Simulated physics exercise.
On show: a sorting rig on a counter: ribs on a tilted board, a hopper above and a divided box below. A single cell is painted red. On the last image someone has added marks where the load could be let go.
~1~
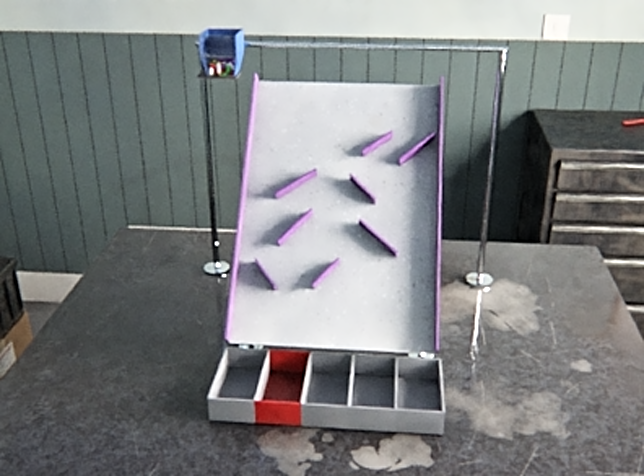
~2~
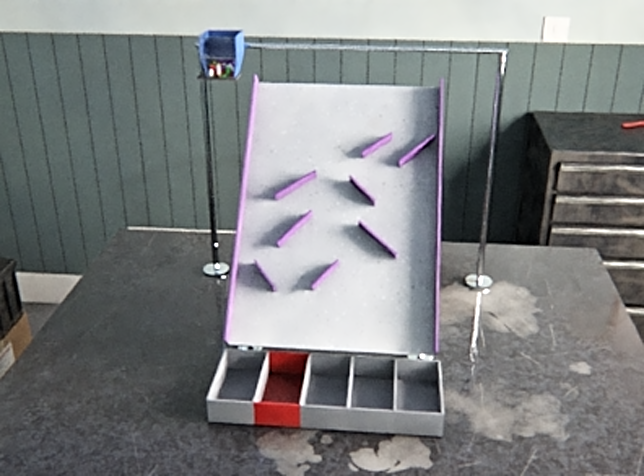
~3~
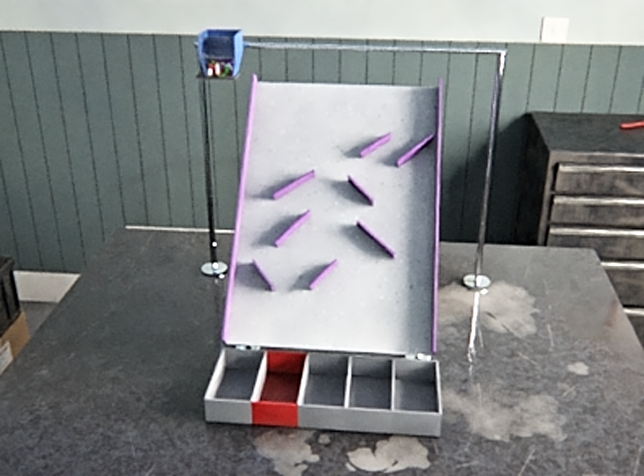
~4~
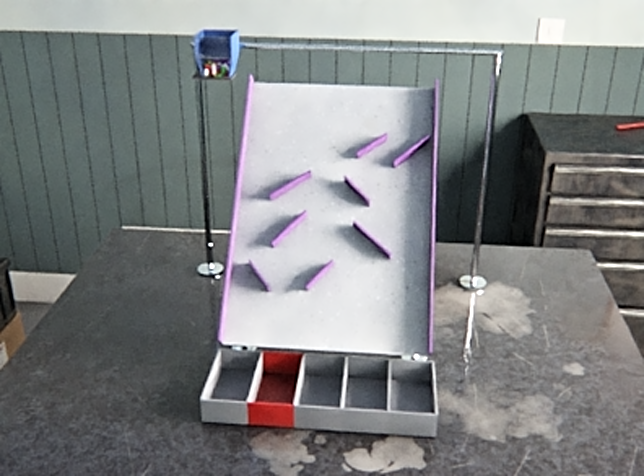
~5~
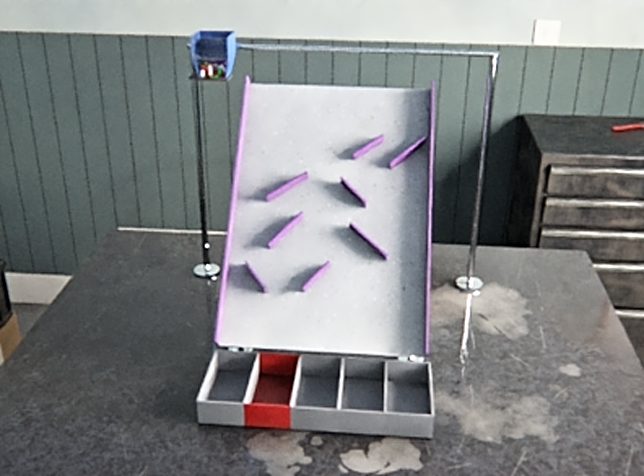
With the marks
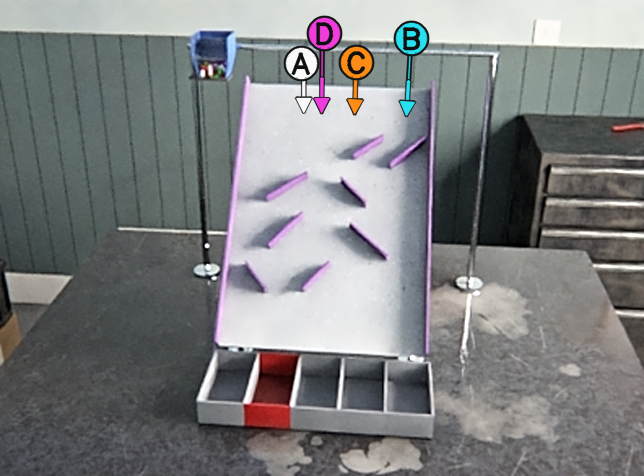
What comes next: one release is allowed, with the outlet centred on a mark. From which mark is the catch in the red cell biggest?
Choose C.
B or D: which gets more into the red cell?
That would be D.
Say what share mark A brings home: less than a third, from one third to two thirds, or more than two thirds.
It is less than a third.
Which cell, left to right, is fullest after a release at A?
The first from the left.
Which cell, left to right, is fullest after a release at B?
The fifth.
On the marked copy, mark A meets the board at (303, 107); mark B meets the board at (406, 110); mark C meets the board at (354, 108); mark D meets the board at (321, 107).
For mark A, a small share in the red cell, the bulk in other cells, only a few outside the box.
For mark B, a small share in the red cell, all but a few in other cells.
For mark C, close to half in the red cell, close to a third in other cells, a small share held on the board, only a few outside the box.
For mark D, close to a quarter in the red cell, the bulk in other cells, only a few outside the box.
